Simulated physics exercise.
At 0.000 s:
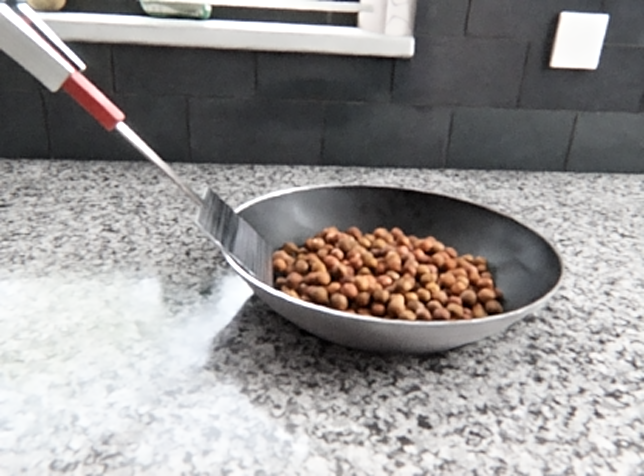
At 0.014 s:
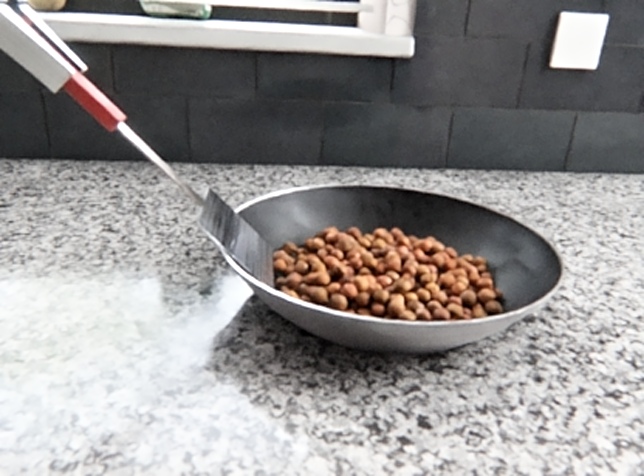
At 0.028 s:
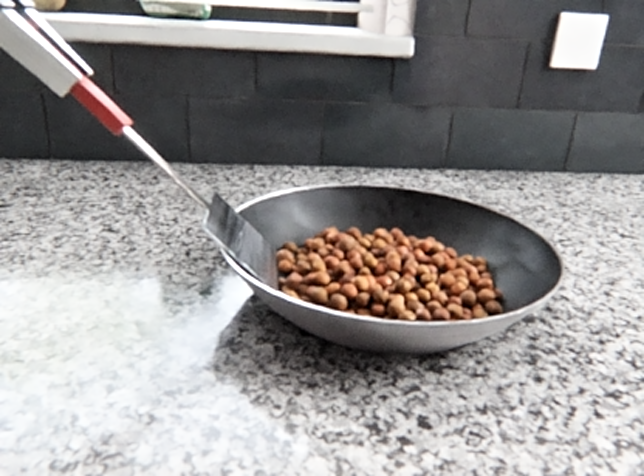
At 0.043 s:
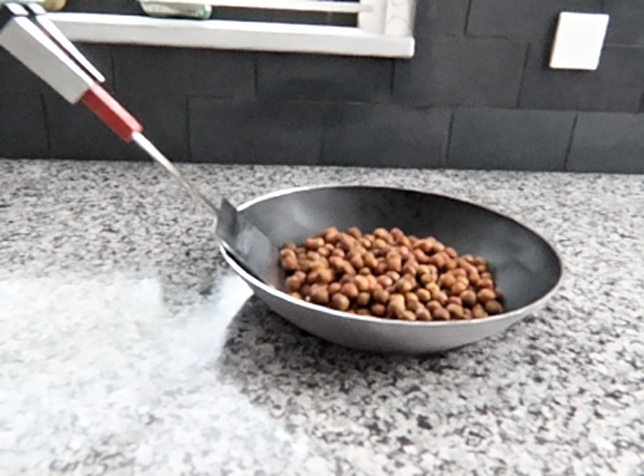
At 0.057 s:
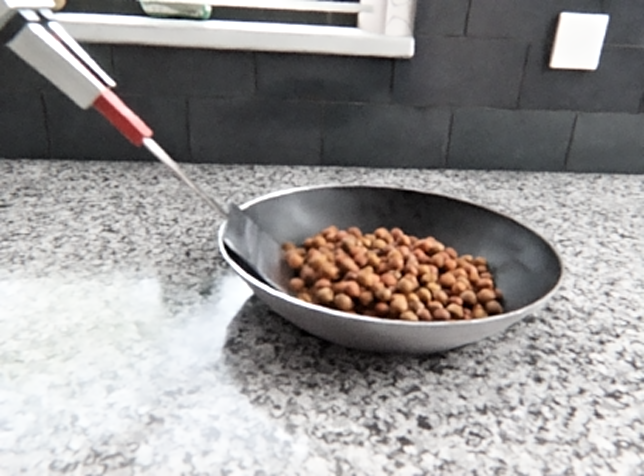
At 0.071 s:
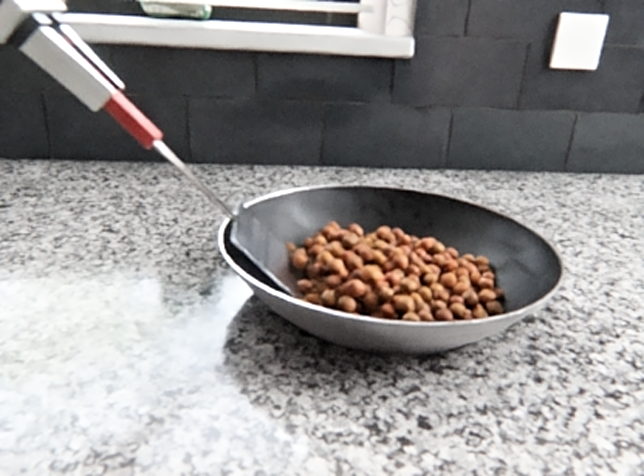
At the start, a flat metal paddle held by a robot hand rests at the left rim of a frying pan of hazelnuts on a speckled countertop. The paddle then slides a short way right and slightly down into the pan, nudging the nearest nuts rightward while the pan stays still.
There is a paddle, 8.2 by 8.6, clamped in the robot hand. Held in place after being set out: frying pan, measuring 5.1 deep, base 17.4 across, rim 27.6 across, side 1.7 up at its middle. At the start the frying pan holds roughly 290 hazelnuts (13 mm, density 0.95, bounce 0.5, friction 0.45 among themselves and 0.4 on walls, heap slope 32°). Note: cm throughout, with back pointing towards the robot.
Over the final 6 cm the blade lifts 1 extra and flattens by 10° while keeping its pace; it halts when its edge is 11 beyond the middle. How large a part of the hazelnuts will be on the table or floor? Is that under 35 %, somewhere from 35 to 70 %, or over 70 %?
It is under 35 %.
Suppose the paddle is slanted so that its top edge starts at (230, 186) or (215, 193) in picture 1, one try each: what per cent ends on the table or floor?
About 30 and 25 per cent.
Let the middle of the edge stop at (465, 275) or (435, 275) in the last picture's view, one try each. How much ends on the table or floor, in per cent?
Respectively about 0 and 0 percent end on the table or floor.
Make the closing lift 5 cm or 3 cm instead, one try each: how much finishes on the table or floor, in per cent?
Close to 20 and 25 percent respectively.
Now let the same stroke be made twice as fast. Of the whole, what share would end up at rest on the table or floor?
In that case, close to 35 per cent.
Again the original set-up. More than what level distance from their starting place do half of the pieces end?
It comes out at about 5 cm.
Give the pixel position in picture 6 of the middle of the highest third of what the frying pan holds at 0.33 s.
Near (467, 251).
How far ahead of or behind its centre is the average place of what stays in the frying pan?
Ahead, by about 4.0 cm.
After 0.20 s, sloping 46°, highest piece 6 above the table; 286 in the frying pan.
After 0.33 s, sloping 43°, highest piece 5 above the table; 286 in the frying pan.
After 0.60 s, sloping 36°, highest piece 7 above the table; 223 in the frying pan, 52 on the table or floor, 11 on the blade or in flight.
After 1.65 s, sloping 36°, highest piece 6 above the table; 221 in the frying pan, 65 on the table or floor.
At rest, 221 in the frying pan, 65 on the table or floor. That is 23 % on the table or floor.
